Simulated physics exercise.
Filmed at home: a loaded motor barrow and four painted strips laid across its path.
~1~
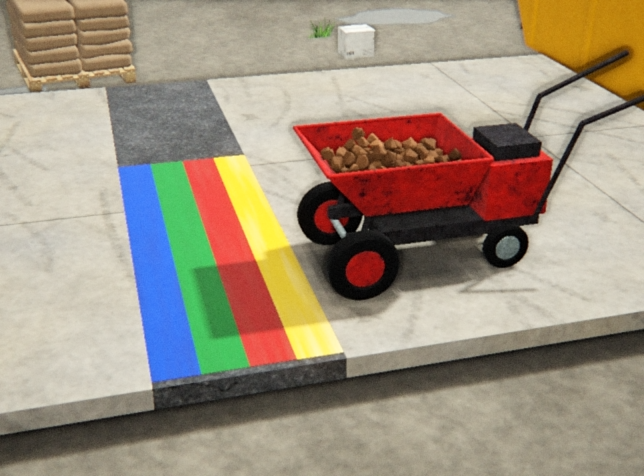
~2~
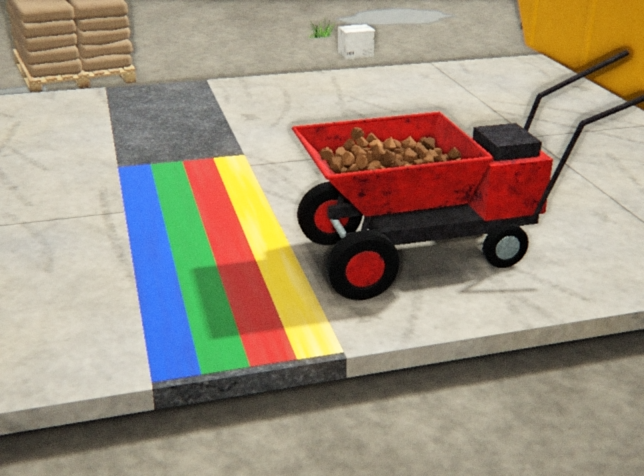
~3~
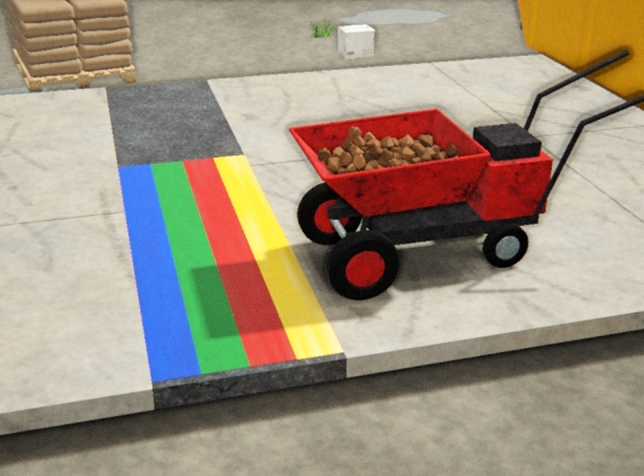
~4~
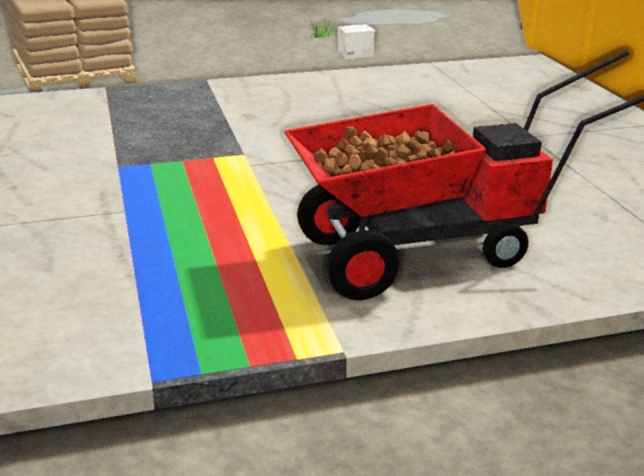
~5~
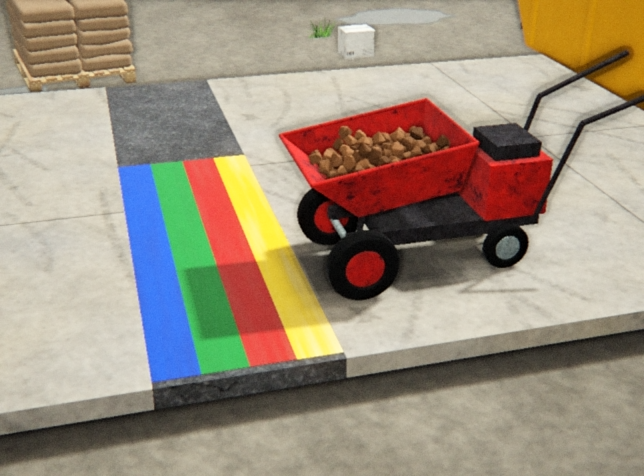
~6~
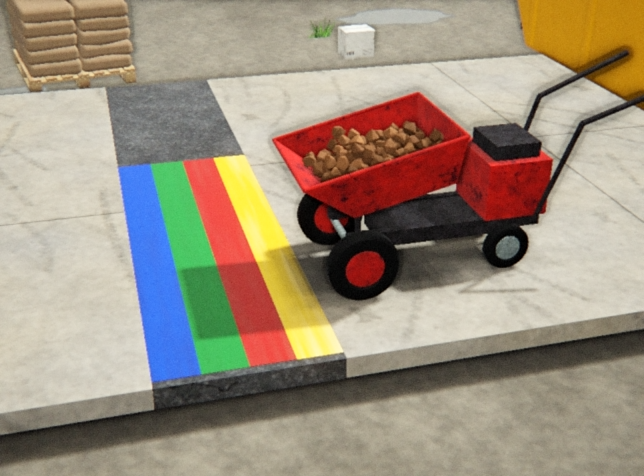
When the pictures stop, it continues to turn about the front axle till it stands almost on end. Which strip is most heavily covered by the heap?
The green strip.
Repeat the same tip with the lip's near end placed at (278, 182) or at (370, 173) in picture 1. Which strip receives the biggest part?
Try one: Blue; try two: Red.
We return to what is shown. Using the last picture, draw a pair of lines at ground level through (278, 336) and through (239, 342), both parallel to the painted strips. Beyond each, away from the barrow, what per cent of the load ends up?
I'd put it near 80 in a hundred, then near 60 in a hundred.
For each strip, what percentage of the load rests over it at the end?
The yellow strip takes 0 per cent, the red strip 20, the green strip 40 and the blue strip 15.
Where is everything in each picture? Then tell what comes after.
Lip of the skip at (329, 177), level; top of the load at (389, 163), clay clods; yellow strip at (308, 327); red strip at (263, 334); green strip at (217, 341); blue strip at (171, 348), in the first frame.
Lip of the skip at (327, 178), level; top of the load at (388, 163), in the second frame.
Lip of the skip at (324, 179), tipped barely; top of the load at (385, 162), in the third frame.
Lip of the skip at (319, 182), tipped barely; top of the load at (402, 152), in the fourth frame.
Lip of the skip at (312, 186), tipped a little; top of the load at (407, 141), in the fifth frame.
Lip of the skip at (305, 191), tipped a little; top of the load at (413, 143); yellow strip at (308, 327); red strip at (263, 334); green strip at (217, 341); blue strip at (171, 348), in the sixth frame.
Soon after the last picture, skip tipped steeply; all in the skip.
A little later, skip tipped steeply; nearly all in the skip; a small part over the red strip; a stray few over the green strip.
Later still, skip tipped right over; about a quarter in the skip; about a quarter over the red strip; about a third over the green strip; a small part over the blue strip; a small part off the paint.
By the end, skip tipped right over; about a quarter in the skip; none over the yellow strip; about a quarter over the red strip; about a third over the green strip; a small part over the blue strip; a small part off the paint.
